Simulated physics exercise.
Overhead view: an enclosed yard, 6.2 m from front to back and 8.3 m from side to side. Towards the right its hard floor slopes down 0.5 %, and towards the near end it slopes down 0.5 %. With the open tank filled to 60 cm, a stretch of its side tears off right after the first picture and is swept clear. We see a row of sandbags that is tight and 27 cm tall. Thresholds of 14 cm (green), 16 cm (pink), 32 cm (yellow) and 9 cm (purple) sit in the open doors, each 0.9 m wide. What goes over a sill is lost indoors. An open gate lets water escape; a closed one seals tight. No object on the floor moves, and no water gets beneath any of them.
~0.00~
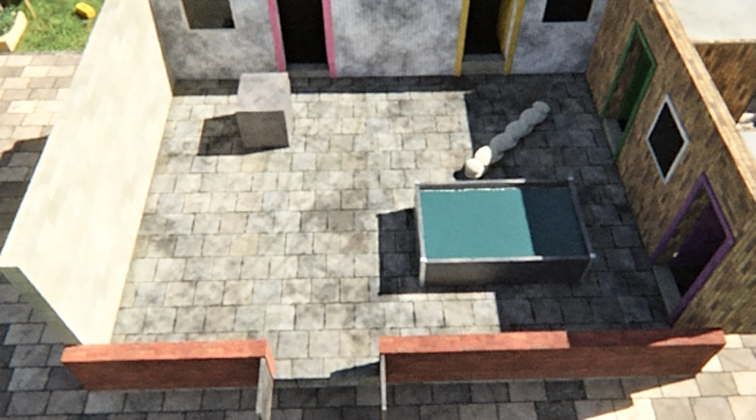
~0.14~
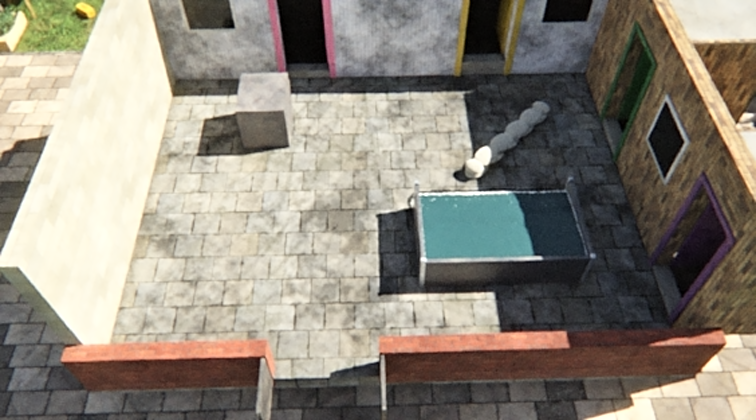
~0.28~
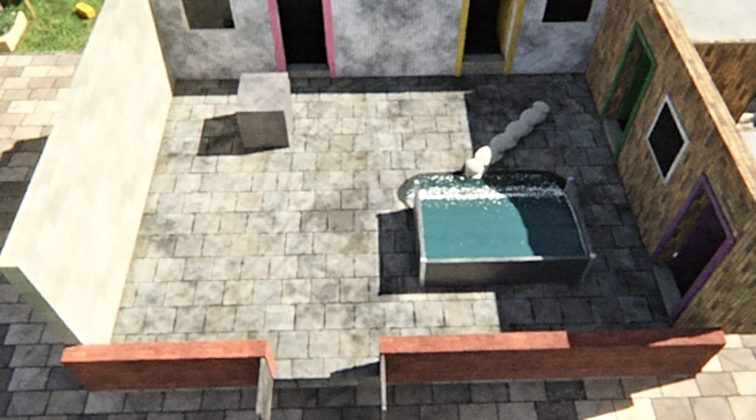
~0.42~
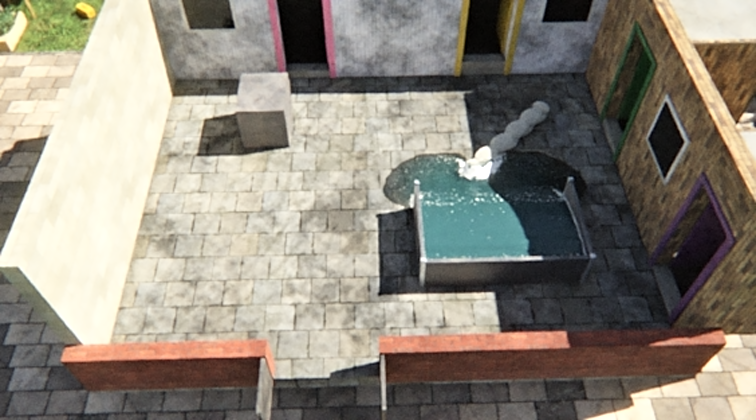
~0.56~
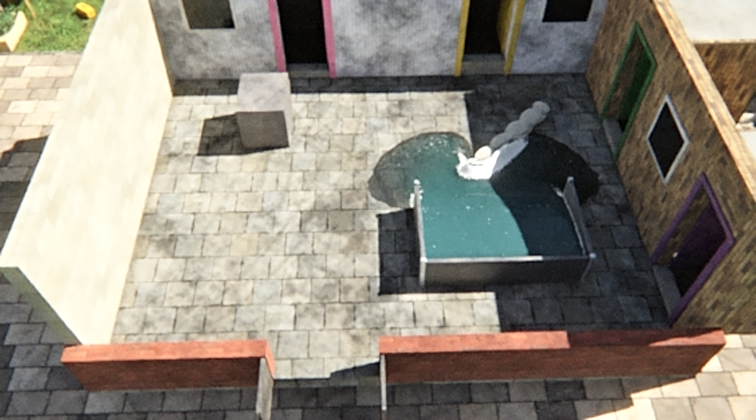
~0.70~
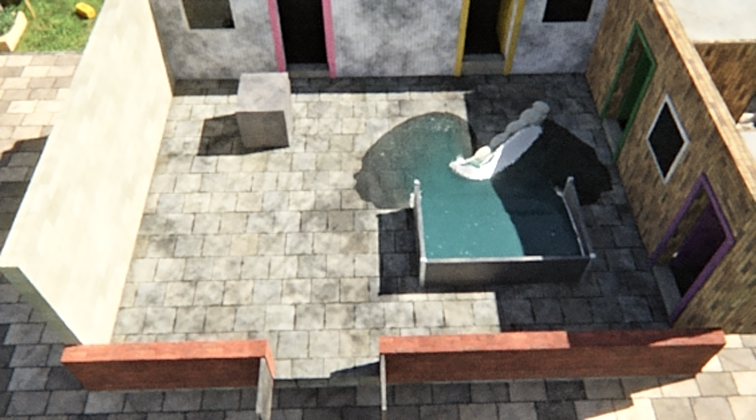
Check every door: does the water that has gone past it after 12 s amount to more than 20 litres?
Green door: It does. Pink door: It does not. Yellow door: It does not. Purple door: It does not.
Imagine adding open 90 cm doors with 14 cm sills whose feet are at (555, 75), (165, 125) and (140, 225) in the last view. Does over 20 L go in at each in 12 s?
The first one exceeds it, the second one doesn't reach it, and the third one doesn't reach it.
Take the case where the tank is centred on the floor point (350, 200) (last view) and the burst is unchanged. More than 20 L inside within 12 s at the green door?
Well, green ends up inside the mark.
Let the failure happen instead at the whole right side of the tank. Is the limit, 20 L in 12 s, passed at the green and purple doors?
At the green door the limit is not exceeded; at the purple door it is surpassed.
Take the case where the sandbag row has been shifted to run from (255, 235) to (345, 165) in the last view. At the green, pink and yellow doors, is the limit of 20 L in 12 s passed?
Note - green: Limit held; pink: Limit held; yellow: Limit held.
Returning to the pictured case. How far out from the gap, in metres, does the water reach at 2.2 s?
Around 5.0 metres.
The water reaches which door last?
That would be the purple door.
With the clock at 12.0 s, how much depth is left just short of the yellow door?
Depth: Approx. 3.0 cm.
After 1.4 s water covers 30 % of the floor and is deepest (35 cm) near (598, 118); green door 13 cm at the sill, 0 L in, pink door not reached, yellow door not reached, purple door not reached.
After 2.2 s water covers 35 % of the floor and is deepest (42 cm) near (583, 75); green door 31 cm at the sill, 52 L in, pink door 10 cm at the sill, 0 L in, yellow door 14 cm at the sill, 0 L in, purple door not reached.
After 3.5 s water covers 45 % of the floor and is deepest (20 cm) near (580, 93); green door 17 cm at the sill, 114 L in, pink door 10 cm at the sill, 0 L in, yellow door 19 cm at the sill, 0 L in, purple door 1 cm at the sill, 0 L in.
After 7.0 s water covers 80 % of the floor and is deepest (9 cm) near (597, 175); green door 9 cm at the sill, 118 L in, pink door 5 cm at the sill, 0 L in, yellow door 4 cm at the sill, 0 L in, purple door 3 cm at the sill, 0 L in.
After 12.0 s water covers 95 % of the floor and is deepest (10 cm) near (356, 326); green door 6 cm at the sill, 118 L in, pink door 3 cm at the sill, 0 L in, yellow door 3 cm at the sill, 0 L in, purple door 6 cm at the sill, 0 L in.
